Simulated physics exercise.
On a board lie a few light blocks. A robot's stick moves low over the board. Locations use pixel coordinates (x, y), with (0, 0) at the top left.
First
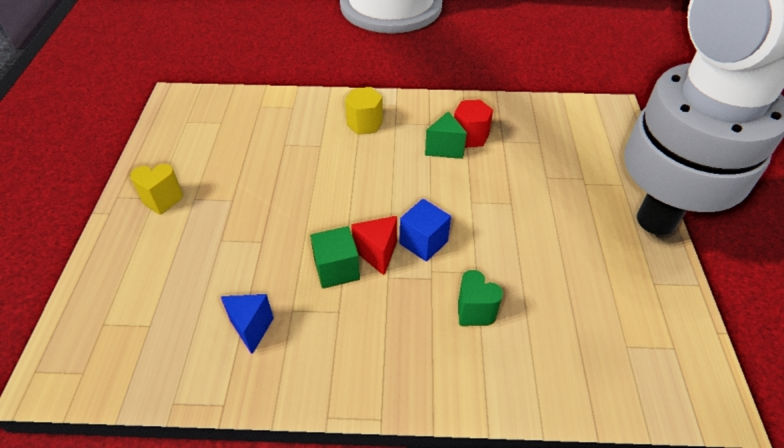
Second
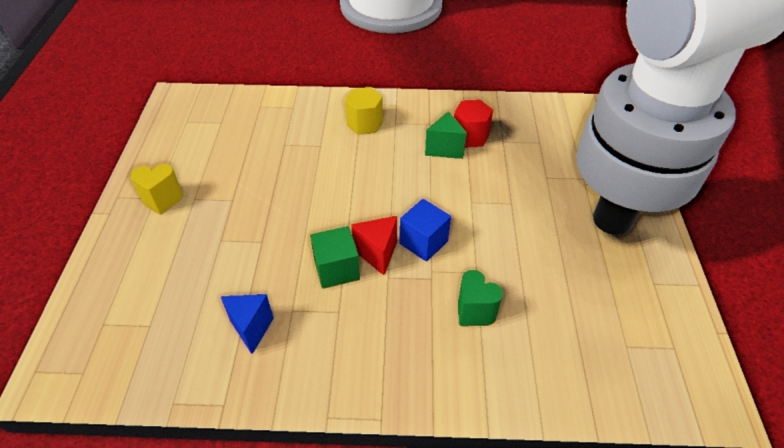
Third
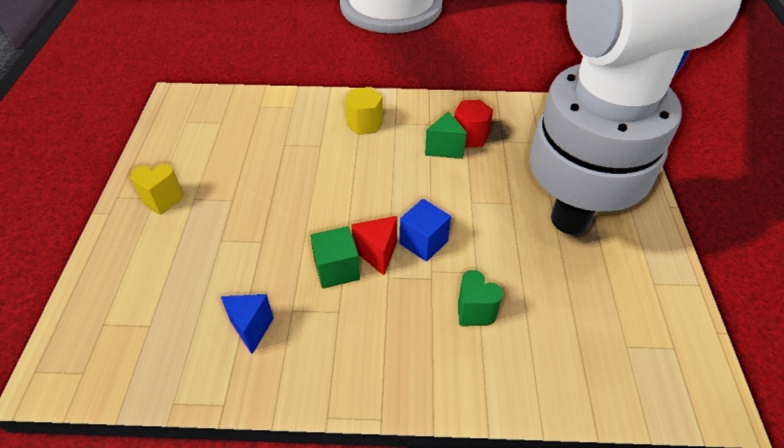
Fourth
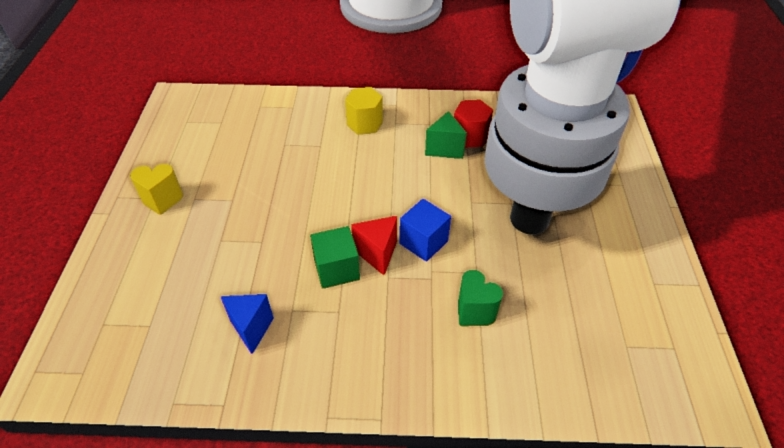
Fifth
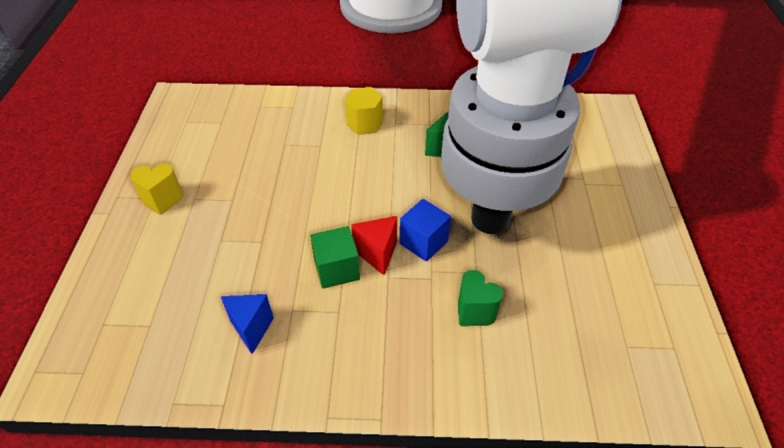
A robot arm moves steadily left above a wooden board while the colored blocks stay still.
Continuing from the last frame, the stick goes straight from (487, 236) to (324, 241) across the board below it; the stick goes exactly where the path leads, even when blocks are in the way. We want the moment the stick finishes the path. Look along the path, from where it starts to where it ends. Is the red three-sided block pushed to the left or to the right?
It's set to shift right.
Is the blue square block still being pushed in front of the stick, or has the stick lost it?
It is still ahead of the stick.
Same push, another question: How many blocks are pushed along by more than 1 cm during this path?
The way I see it, the answer is three or more.
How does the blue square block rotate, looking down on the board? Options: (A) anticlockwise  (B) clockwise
Answer: B.
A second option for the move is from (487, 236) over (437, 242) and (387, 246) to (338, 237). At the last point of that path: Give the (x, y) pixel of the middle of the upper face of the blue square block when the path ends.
Located at (303, 197).
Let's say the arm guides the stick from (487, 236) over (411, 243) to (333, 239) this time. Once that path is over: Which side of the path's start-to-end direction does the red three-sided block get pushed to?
Sideways shift: Right.
What follows on the original path. One third of the way, stick at (434, 223); green square block at (328, 246), turned 15° anticlockwise; red three-sided block at (364, 221), turned 30° anticlockwise; blue square block at (396, 216), turned 35° clockwise.
Two thirds of the way, stick at (378, 225); green square block at (316, 249), turned 60° anticlockwise; red three-sided block at (306, 215), turned 20° anticlockwise; blue square block at (339, 215), turned 50° clockwise.
At the end, stick at (322, 226); green square block at (316, 250), turned 65° anticlockwise; red three-sided block at (250, 212); blue square block at (282, 215), turned 55° clockwise; green heart-shaped block in place.
